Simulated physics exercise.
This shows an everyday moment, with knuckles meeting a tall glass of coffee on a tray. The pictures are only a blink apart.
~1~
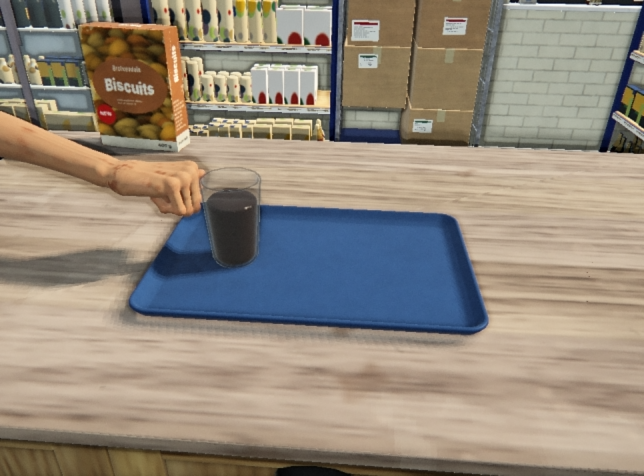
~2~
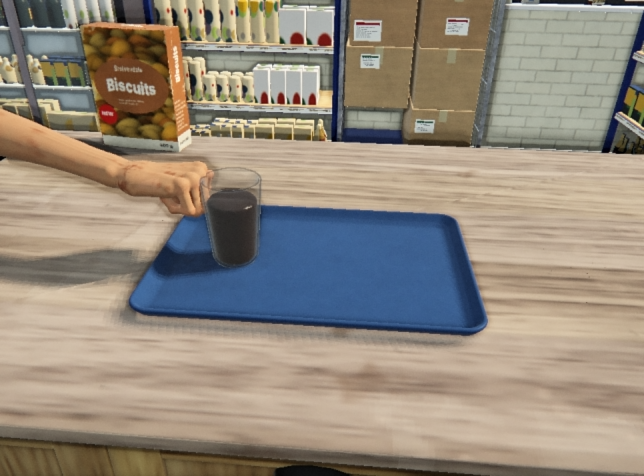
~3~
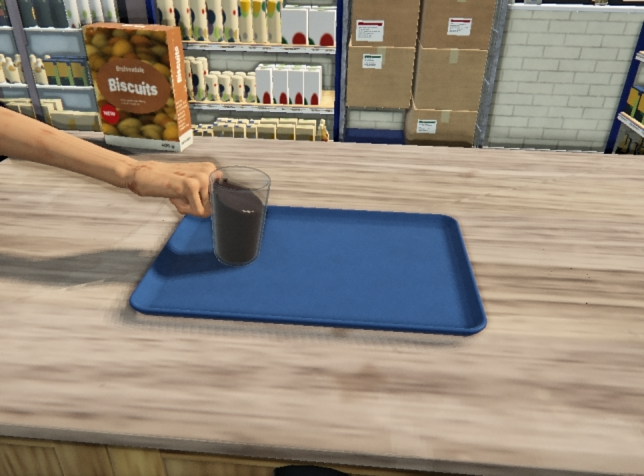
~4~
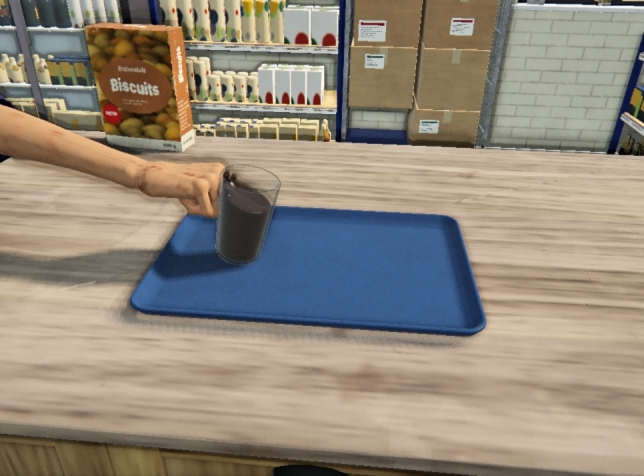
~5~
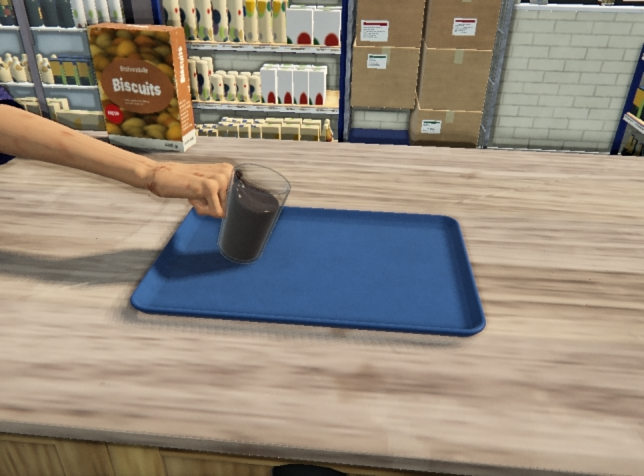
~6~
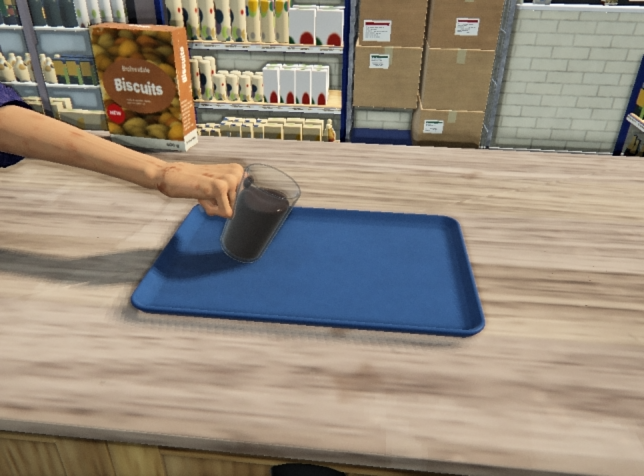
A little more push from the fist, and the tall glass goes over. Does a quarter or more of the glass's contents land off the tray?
Yes.
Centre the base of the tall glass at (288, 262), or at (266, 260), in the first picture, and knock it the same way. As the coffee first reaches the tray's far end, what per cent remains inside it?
Lab note - try 1 about 75 %, try 2 about 65 %.
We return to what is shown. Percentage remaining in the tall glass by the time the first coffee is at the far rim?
Remaining in tall glass: Approx. 55 %.
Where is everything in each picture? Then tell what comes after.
The first frame shows tilt 0°; right rim (259, 182); surface from (207, 196) to (257, 198); the tray's far rim is at (469, 263); the tray is clear ahead.
The second frame shows tilt 0°; right rim (259, 182); surface from (208, 196) to (257, 199).
The third frame shows tilt 6°; right rim (269, 184); surface from (215, 180) to (259, 201).
The fourth frame shows tilt 12°; right rim (279, 186); surface from (225, 172) to (271, 205).
The fifth frame shows tilt 19°; right rim (289, 190); surface from (232, 190) to (280, 203).
The sixth frame shows tilt 25°; right rim (299, 195); surface from (238, 196) to (290, 202).
A moment on, the tall glass is falling and 98 per cent is in the glass, 0 on the tray and 2 above or beyond its rim.
Next, the tall glass lies on its side and 66 per cent is in the glass, 19 on the tray and 15 above or beyond its rim.
Then the tall glass lies on its side and 34 per cent is in the glass, 50 on the tray and 16 above or beyond its rim.
Later the tall glass lies on its side and 18 per cent is in the glass, 37 on the tray and 45 above or beyond its rim.
Finally, 55 per cent is held by tray and glass, 45 is off the tray.
